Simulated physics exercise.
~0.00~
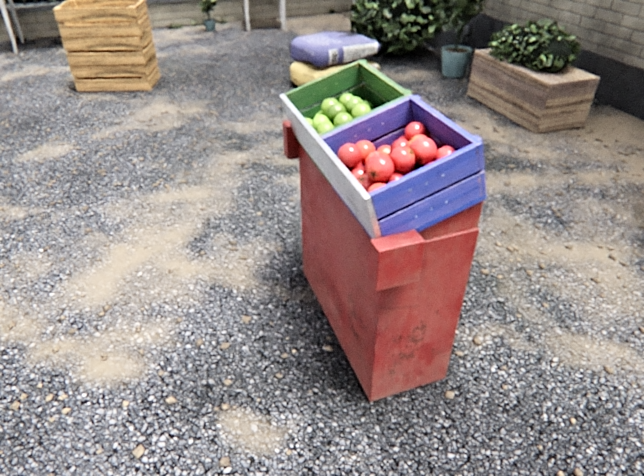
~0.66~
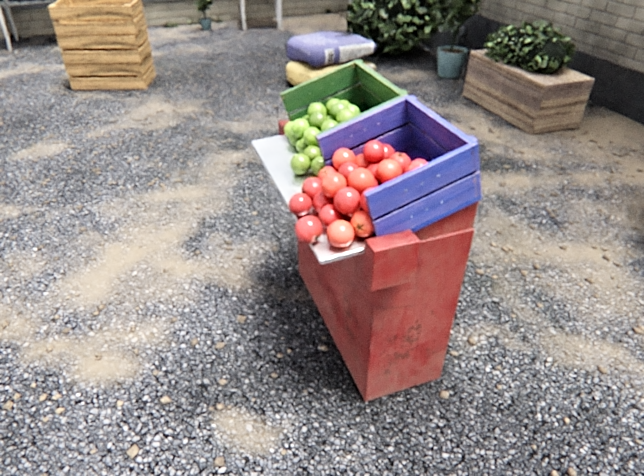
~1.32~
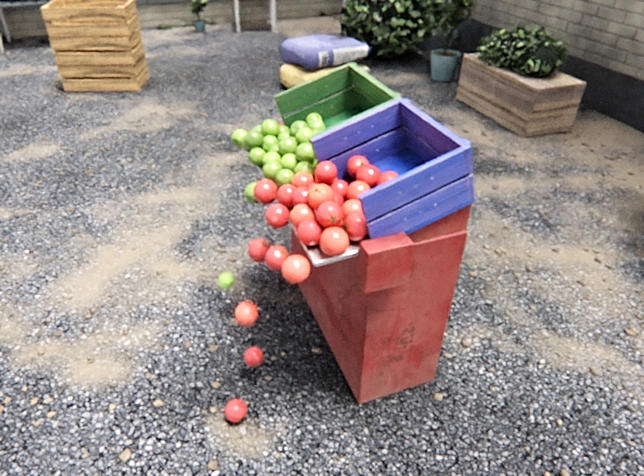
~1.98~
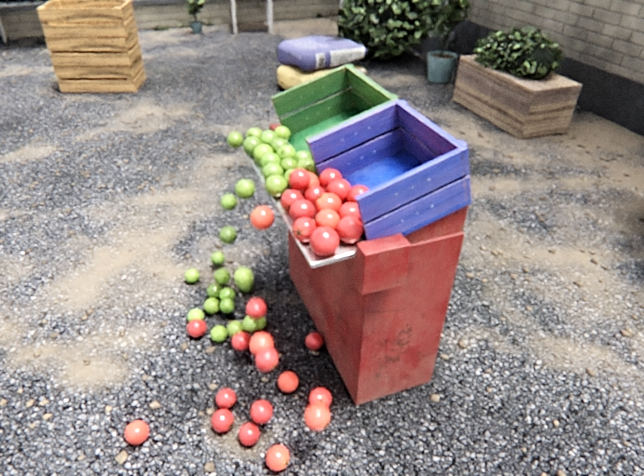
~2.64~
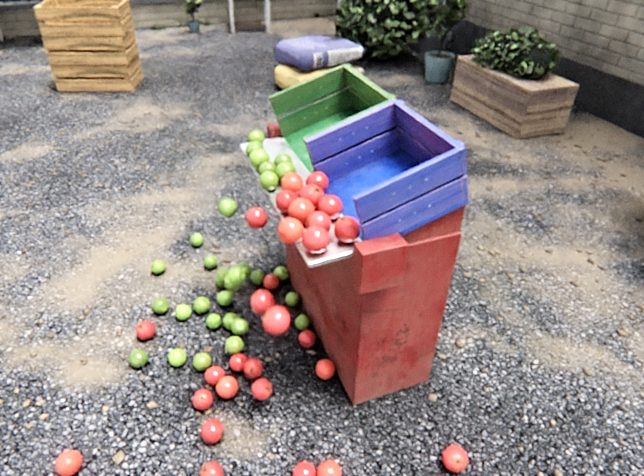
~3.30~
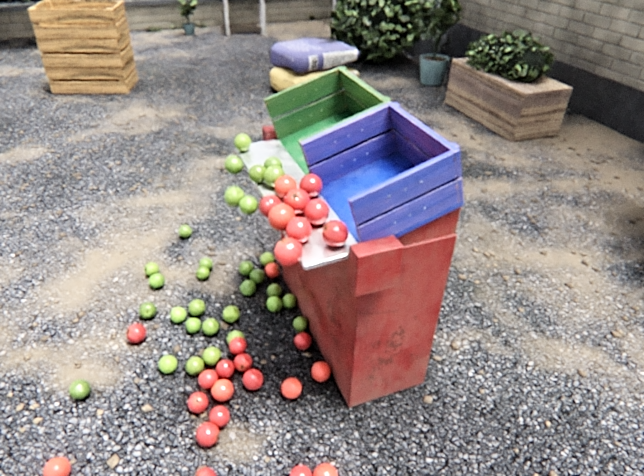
A red stand held a blue bin of tomatoes and a green bin of green apples on a gravel yard until their left side swung open and the fruit spilled to the ground, leaving a small cluster of each still resting on the lowered flap.
